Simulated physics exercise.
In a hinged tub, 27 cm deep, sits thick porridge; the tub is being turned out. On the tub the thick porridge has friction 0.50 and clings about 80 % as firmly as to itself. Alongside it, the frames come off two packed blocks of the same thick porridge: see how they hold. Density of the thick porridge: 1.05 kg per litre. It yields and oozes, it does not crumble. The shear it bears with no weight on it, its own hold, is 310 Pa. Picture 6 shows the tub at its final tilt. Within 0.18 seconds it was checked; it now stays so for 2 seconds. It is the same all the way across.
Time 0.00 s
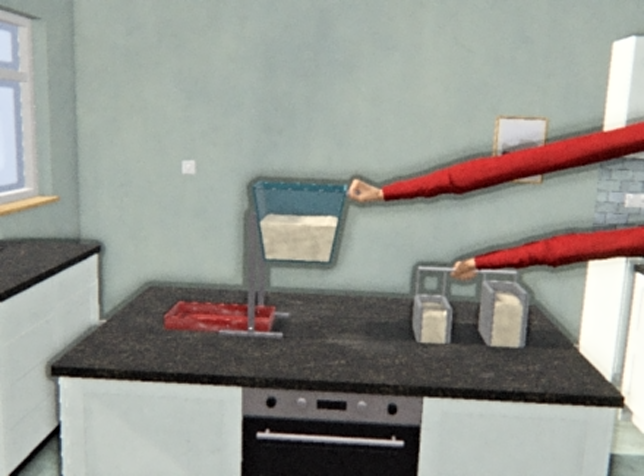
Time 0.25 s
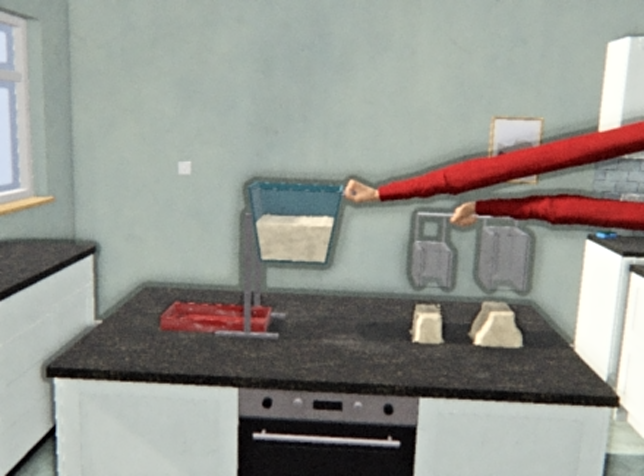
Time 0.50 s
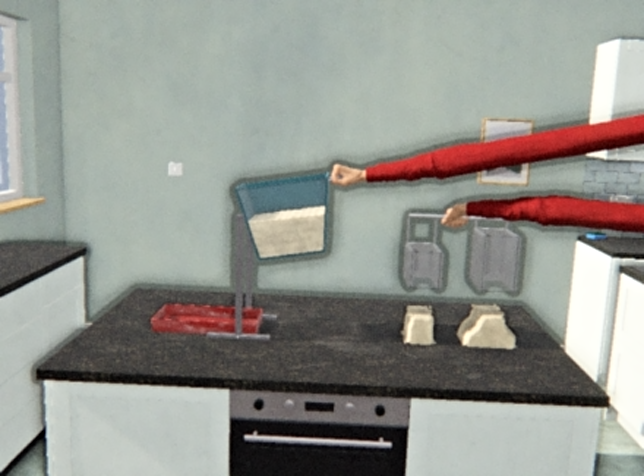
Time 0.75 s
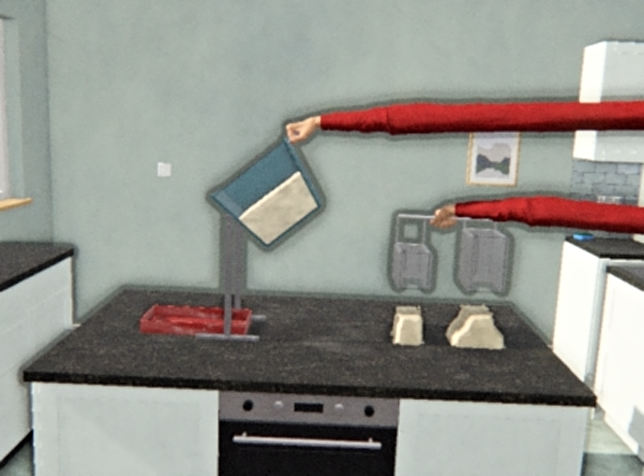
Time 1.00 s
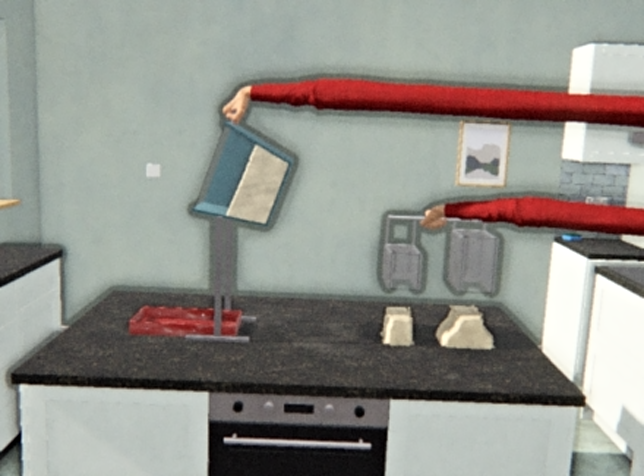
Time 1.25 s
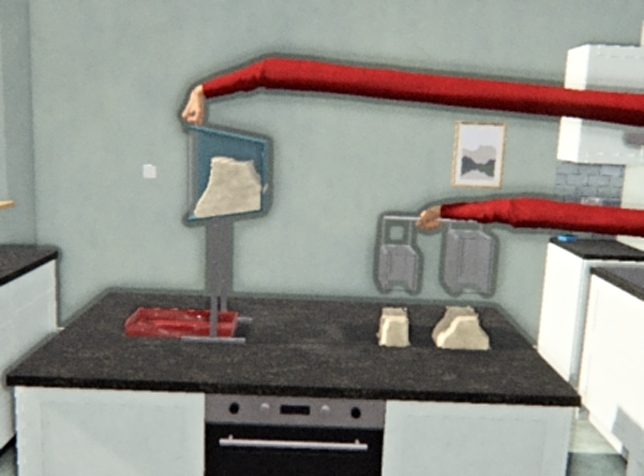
In a kitchen with grey-green walls, seen from in front of a dark-topped island with an oven, two red-sleeved arms reach in from the right. A blue see-through tub of pale, thick porridge sits on a grey stand behind a red tray, left of two grey moulds. One hand lifts the moulds off two pale blocks, the larger slumping, then the other turns the tub leftward onto its side, the porridge shifting inside, as the view drifts slightly right.
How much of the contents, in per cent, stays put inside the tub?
About 49 per cent.
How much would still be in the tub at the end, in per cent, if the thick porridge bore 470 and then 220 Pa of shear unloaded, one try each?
Result: 65 % for the first case, 40 % for the second.
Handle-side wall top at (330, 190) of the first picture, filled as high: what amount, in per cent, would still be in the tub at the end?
That would leave about 70 % in the tub.
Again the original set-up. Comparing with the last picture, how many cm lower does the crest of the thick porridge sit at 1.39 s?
Roughly 6 cm.
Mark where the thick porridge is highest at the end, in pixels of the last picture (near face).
I'd say it peaks at roughly (237, 193) in the last picture.
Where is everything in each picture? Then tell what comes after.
The first frame shows handle-side rim at (344, 191), tilt 0 degrees; highest point of the thick porridge at (331, 225); test blocks 11 cm, 18 cm high (left to right).
The second frame shows handle-side rim at (340, 191), tilt 0 degrees; highest point of the thick porridge at (326, 226); test blocks 11 cm, 14 cm high (left to right).
The third frame shows handle-side rim at (326, 177), tilt 10 degrees; highest point of the thick porridge at (320, 214); test blocks 11 cm, 12 cm high (left to right).
The fourth frame shows handle-side rim at (283, 141), tilt 40 degrees; highest point of the thick porridge at (297, 175); test blocks 11 cm, 12 cm high (left to right).
The fifth frame shows handle-side rim at (224, 124), tilt 71 degrees; highest point of the thick porridge at (255, 147); test blocks 11 cm, 12 cm high (left to right).
The sixth frame shows handle-side rim at (187, 129), tilt 90 degrees; highest point of the thick porridge at (214, 160); test blocks 11 cm, 12 cm high (left to right).
By 1.39 s, the tub is at 90 degrees and holds 89 %.
By 1.56 s, the tub is at 90 degrees and holds 61 %.
By 1.73 s, the tub is at 90 degrees and holds 52 %.
By 1.90 s, the tub is at 90 degrees and holds 49 %.
By 3.25 s, at the end, the tub is at 90 degrees and holds 49 %.
